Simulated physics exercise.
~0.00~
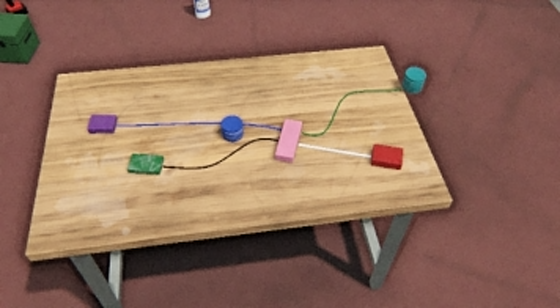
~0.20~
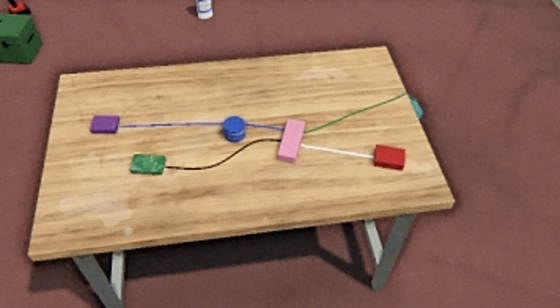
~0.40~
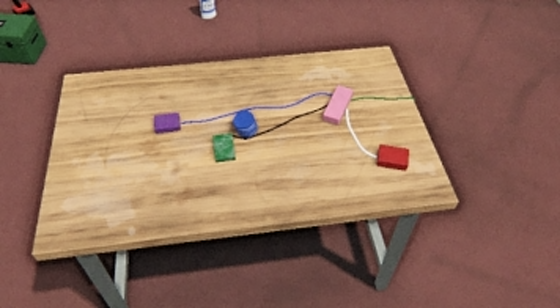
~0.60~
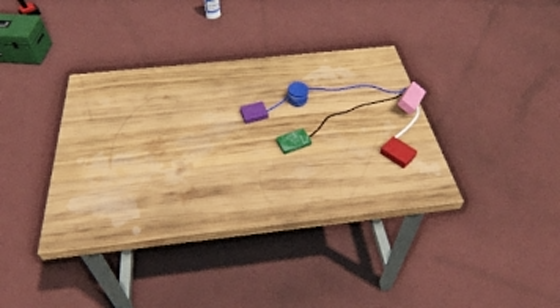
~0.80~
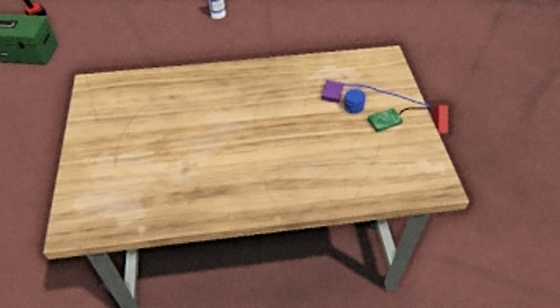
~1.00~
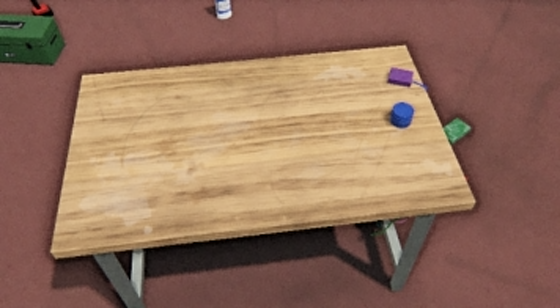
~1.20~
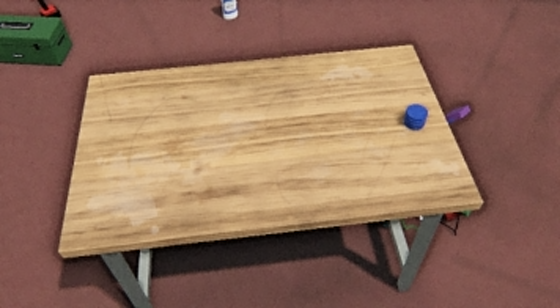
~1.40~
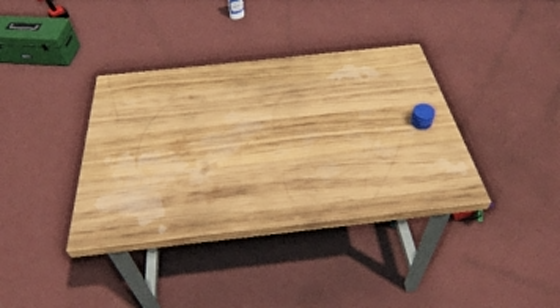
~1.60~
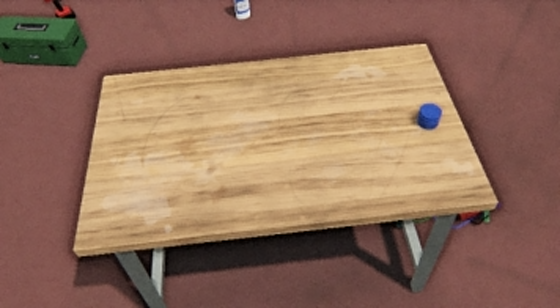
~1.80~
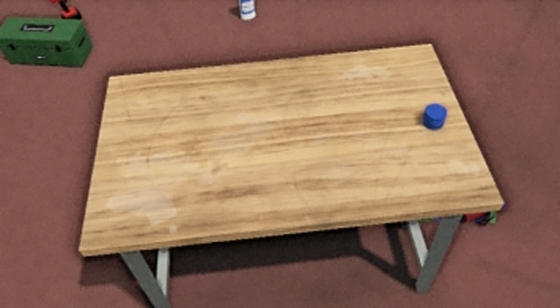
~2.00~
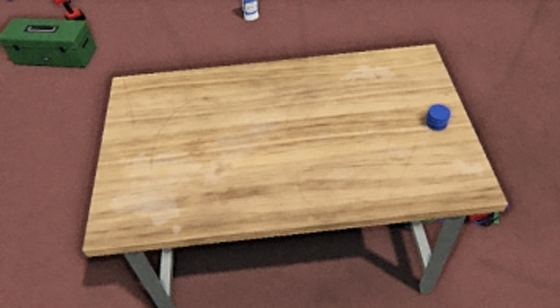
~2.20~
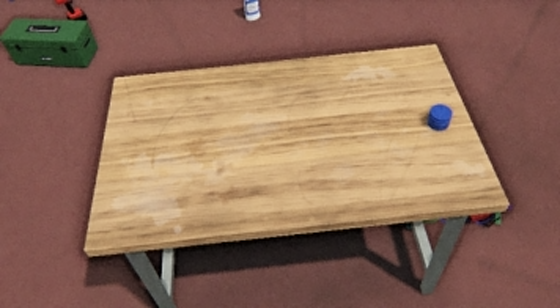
On a wooden workbench, a falling teal device dragging a pink block and its cabled devices off the right edge, leaving only a blue tub.
